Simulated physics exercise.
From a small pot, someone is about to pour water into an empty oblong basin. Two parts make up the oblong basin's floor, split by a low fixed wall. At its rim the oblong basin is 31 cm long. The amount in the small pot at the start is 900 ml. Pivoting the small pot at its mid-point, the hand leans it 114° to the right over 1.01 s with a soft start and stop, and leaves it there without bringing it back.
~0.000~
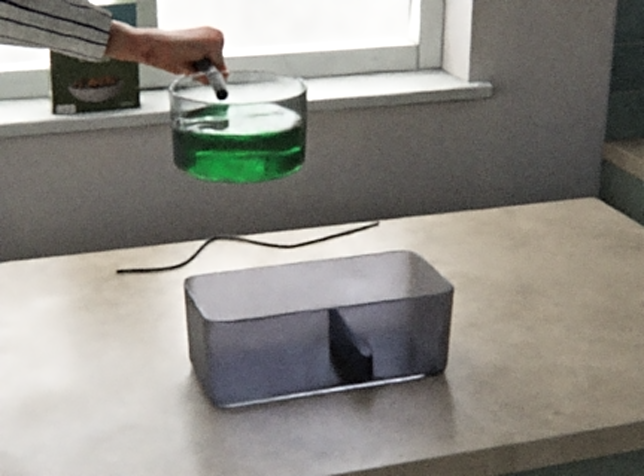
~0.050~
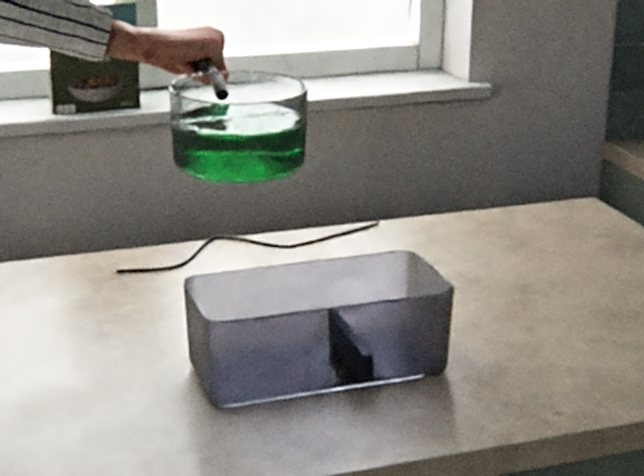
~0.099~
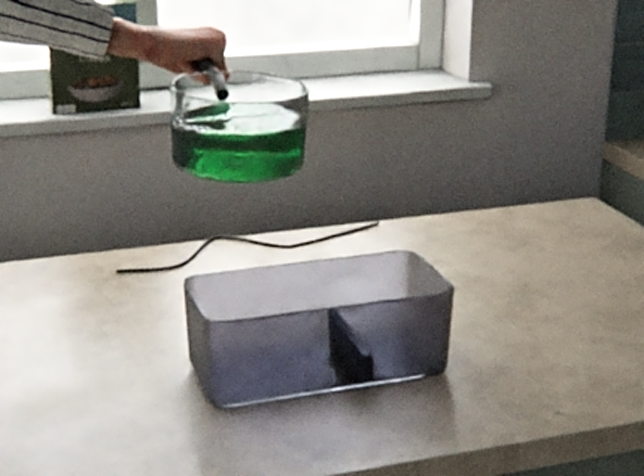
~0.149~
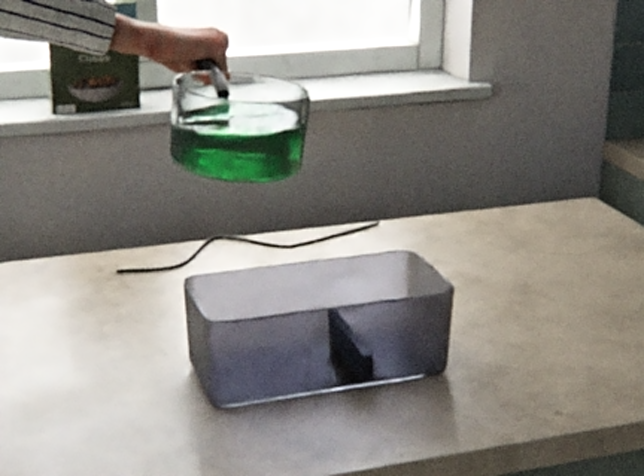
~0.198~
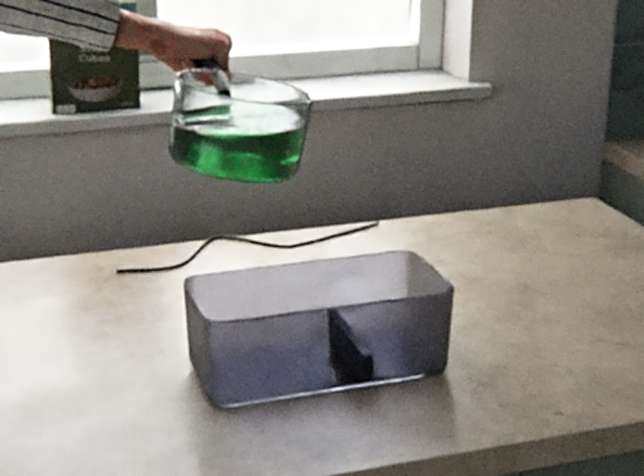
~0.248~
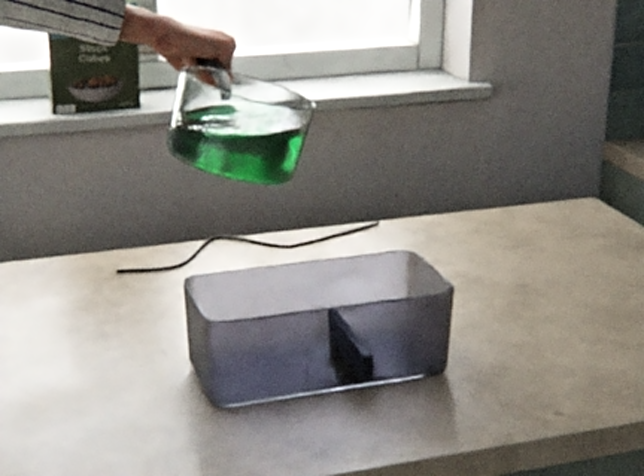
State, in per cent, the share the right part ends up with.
The right part ends up with roughly 44 %.
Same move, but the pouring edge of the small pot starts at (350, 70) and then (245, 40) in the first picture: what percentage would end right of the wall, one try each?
In order, 60 and 10 per cent.
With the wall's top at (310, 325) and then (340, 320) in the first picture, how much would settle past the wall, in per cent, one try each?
90 then 55 %.
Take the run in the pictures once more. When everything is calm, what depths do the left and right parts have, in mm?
Depths at rest: Left around 20 mm, right around 28 mm.
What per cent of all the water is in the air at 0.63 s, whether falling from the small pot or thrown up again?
Estimate: About 36 % of all of it.
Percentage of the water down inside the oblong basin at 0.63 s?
Roughly 2 percent.
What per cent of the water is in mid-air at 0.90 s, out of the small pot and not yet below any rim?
Some 20 % is up in the air.
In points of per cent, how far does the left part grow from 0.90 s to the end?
It comes to some 34 per cent.
By 0.63 s the tilt is 78° and 62 per cent is still to pour, 1 is left of the wall and 1 right of it.
By 0.90 s the tilt is 111° and 11 per cent is still to pour, 19 is left of the wall and 51 right of it.
By 1.20 s the tilt is 114° and 0 per cent is still to pour, 51 is left of the wall and 45 right of it.
By 1.51 s the tilt is 114° and 0 per cent is still to pour, 54 is left of the wall and 44 right of it.
At rest 54 per cent lies left of the wall, 44 right of it and 2 outside.
